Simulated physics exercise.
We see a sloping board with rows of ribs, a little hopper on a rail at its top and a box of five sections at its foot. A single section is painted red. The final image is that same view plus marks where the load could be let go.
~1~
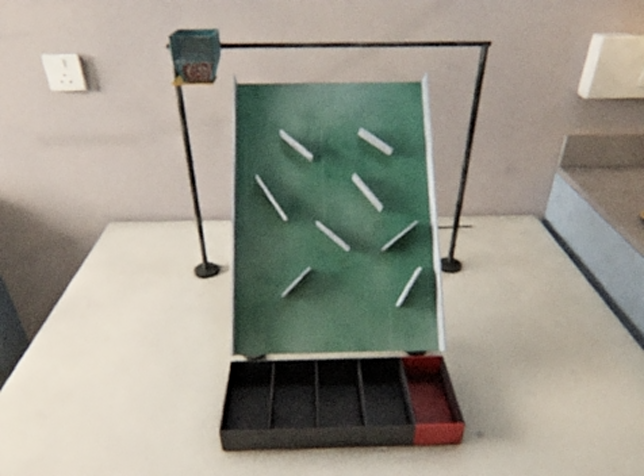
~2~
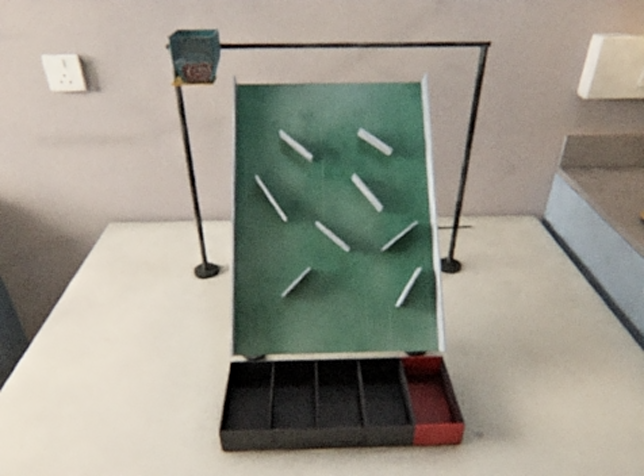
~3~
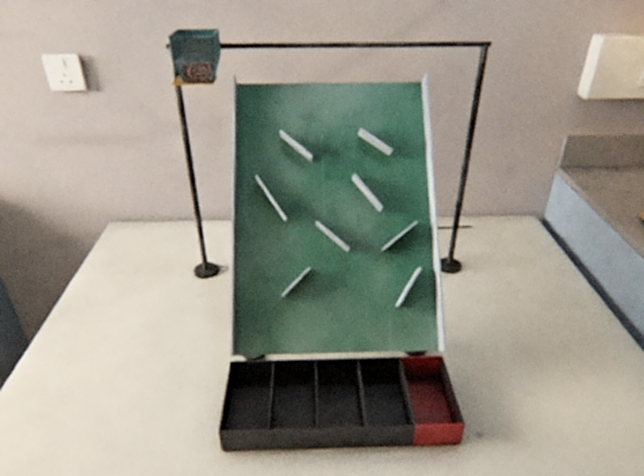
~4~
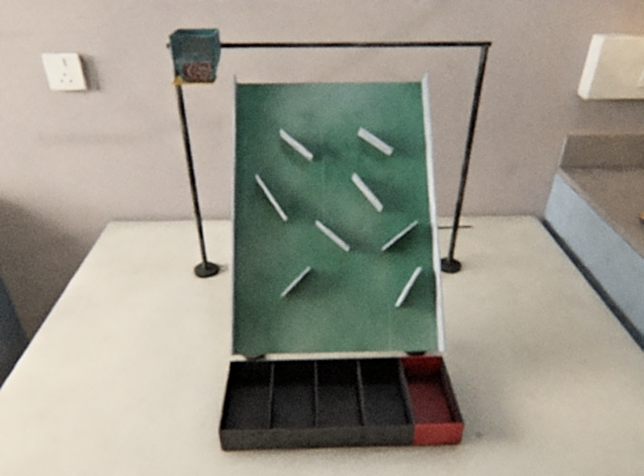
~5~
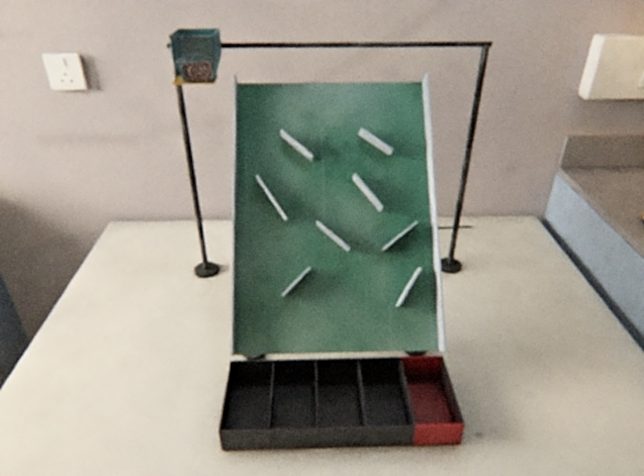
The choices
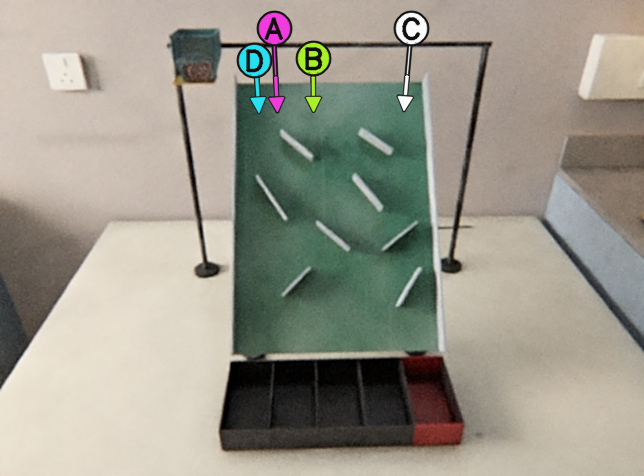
A green sloping board with short pale ribs stands on a white table against a plain grey-mauve wall, seen from the front and slightly above. A small bluish hopper hangs at the left end of a dark rail above the board, and a black box with five sections sits at its foot, the rightmost one red. Nothing moves, and the camera stays still.
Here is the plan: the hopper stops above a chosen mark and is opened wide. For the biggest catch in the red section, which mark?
Best: C.
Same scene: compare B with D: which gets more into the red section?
It is B.
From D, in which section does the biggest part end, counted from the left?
It is the first one.
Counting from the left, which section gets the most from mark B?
The fourth.
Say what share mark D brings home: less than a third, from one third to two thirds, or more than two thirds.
Less than a third.
On the marked copy, mark A meets the board at (277, 106); mark B meets the board at (313, 106); mark C meets the board at (404, 105); mark D meets the board at (258, 107).
With A, a small part in the red section, most in other sections, a small part outside the box.
With B, a small part in the red section, most in other sections.
With C, about half in the red section, about a third in other sections, a small part outside the box.
With D, a stray few in the red section, most in other sections, a stray few held on the board, a small part outside the box.
